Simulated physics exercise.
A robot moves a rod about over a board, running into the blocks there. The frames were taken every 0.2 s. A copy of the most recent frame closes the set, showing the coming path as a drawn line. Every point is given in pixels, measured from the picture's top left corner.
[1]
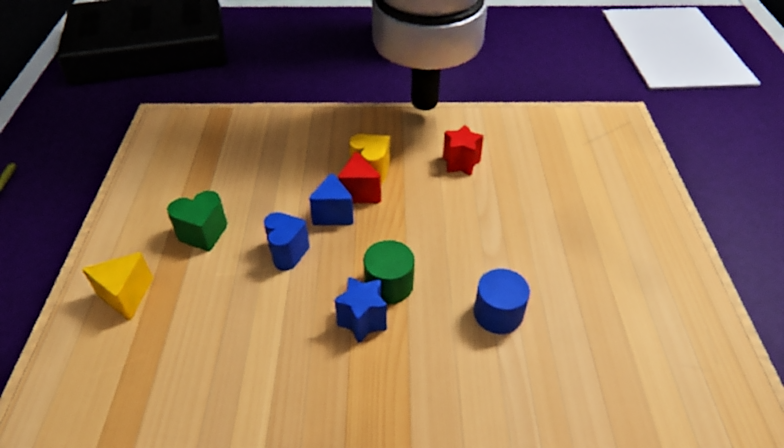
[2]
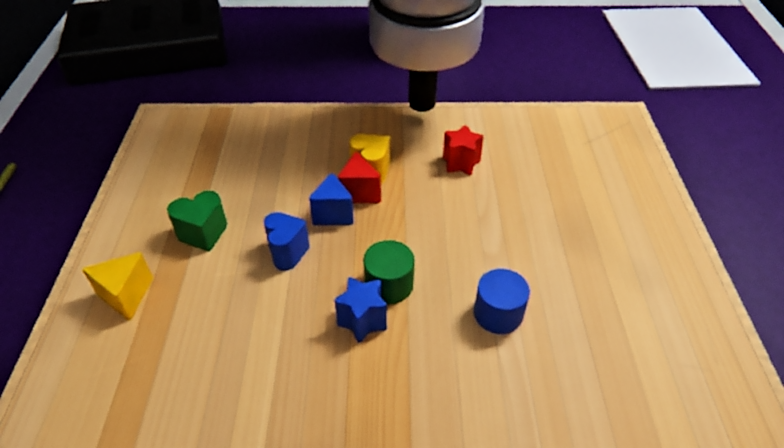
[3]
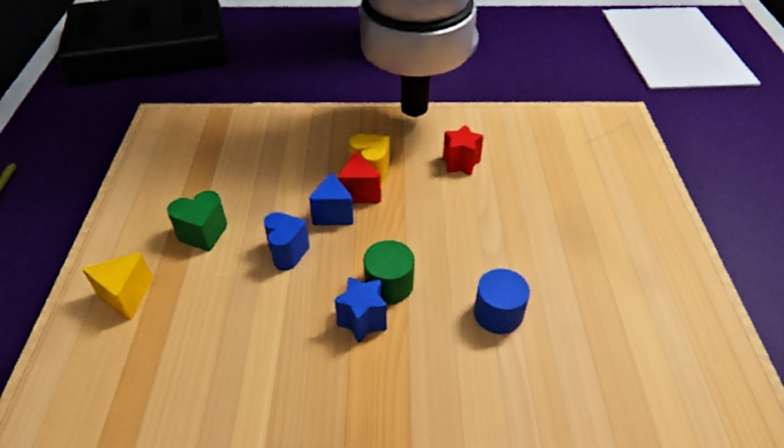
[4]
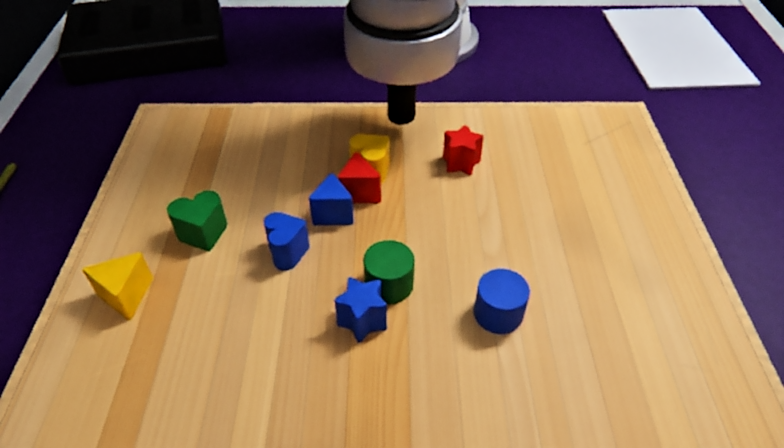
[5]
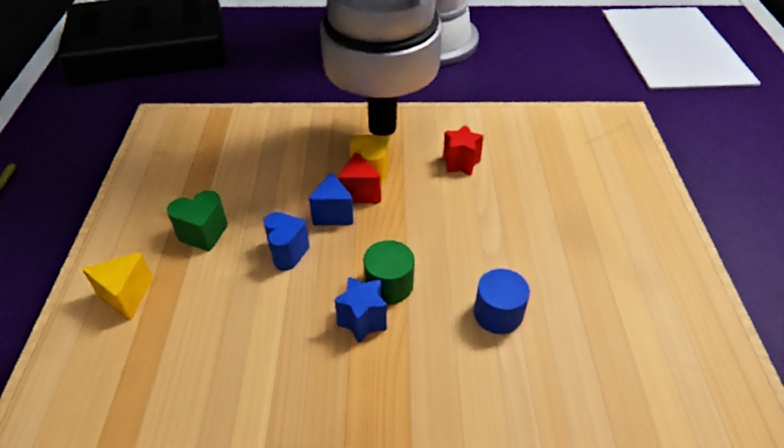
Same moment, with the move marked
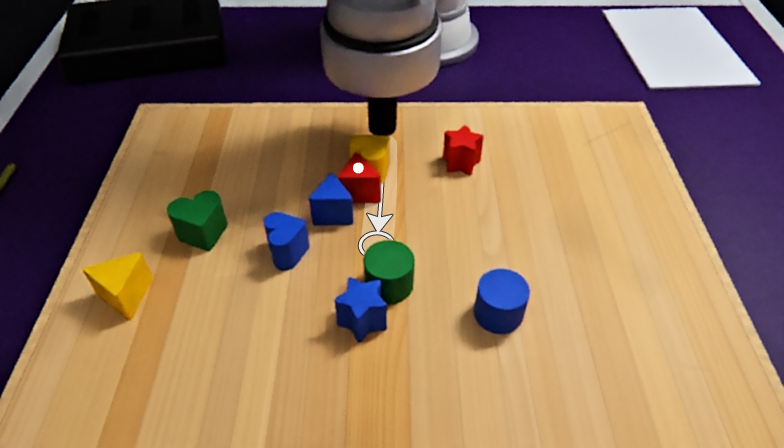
We see colored blocks scattered on a wooden board, including hearts, triangles, stars and cylinders, while a robot's dark rod moves left and slightly down near the top edge, closing in on the yellow heart; the blocks stay still.
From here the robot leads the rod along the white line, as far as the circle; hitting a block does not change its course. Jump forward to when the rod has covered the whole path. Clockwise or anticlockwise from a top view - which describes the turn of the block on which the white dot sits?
It is turned clockwise.
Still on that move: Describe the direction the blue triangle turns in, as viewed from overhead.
It twists anticlockwise.
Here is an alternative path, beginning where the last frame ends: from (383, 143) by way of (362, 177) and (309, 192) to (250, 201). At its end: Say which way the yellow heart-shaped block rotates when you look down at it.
Twists anticlockwise.
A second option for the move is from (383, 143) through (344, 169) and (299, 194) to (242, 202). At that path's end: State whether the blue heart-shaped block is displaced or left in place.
It keeps its position.
Path on the board, from (383, 143) directly to (377, 245); the dot is on the red triangle.
The first path, step by step. One third of the way, rod at (382, 160); blue triangle at (314, 201), turned 30° anticlockwise; red triangle at (341, 186), turned 20° clockwise; yellow heart-shaped block at (365, 166), turned 20° clockwise.
Two thirds of the way, rod at (380, 193); blue heart-shaped block at (271, 233); blue triangle at (302, 209), turned 25° anticlockwise; red triangle at (326, 195), turned 35° clockwise; yellow heart-shaped block at (357, 200), turned 40° clockwise.
At the end, rod at (376, 231); blue heart-shaped block at (269, 234); blue triangle at (301, 209), turned 20° anticlockwise; red triangle at (325, 196), turned 45° clockwise; yellow heart-shaped block at (339, 225), turned 85° clockwise.
